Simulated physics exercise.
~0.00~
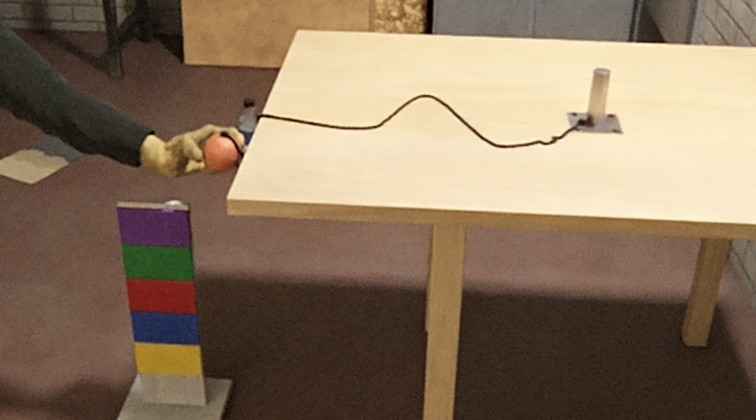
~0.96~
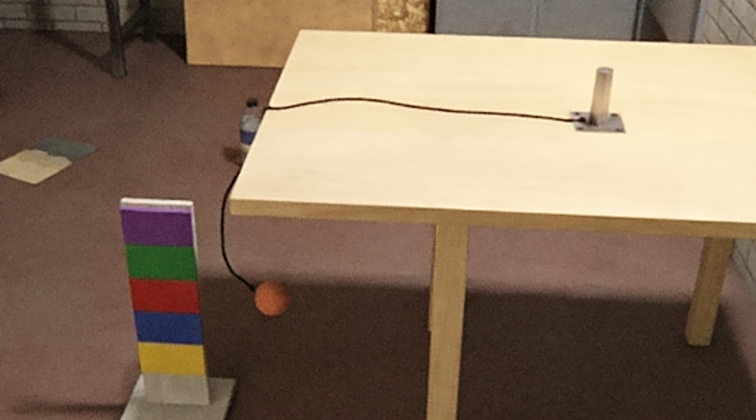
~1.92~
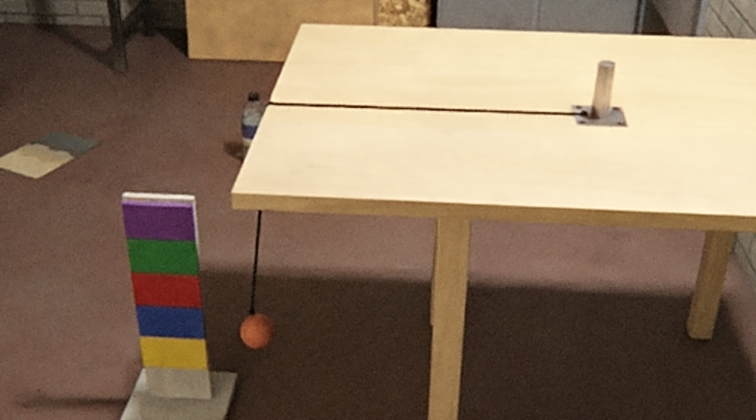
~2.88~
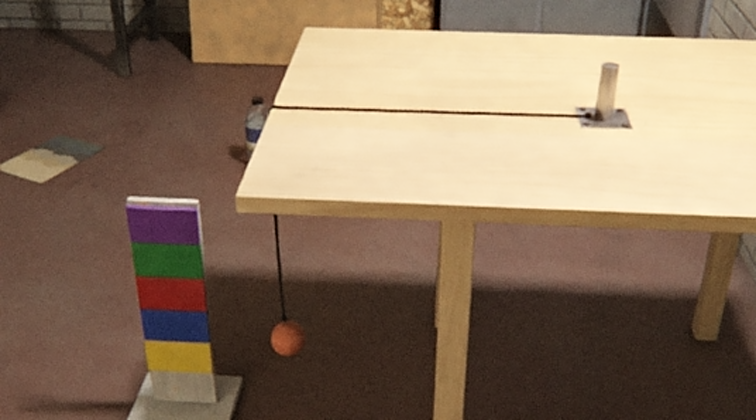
A gloved hand releases an orange ball off the table, and it hangs level with blue.
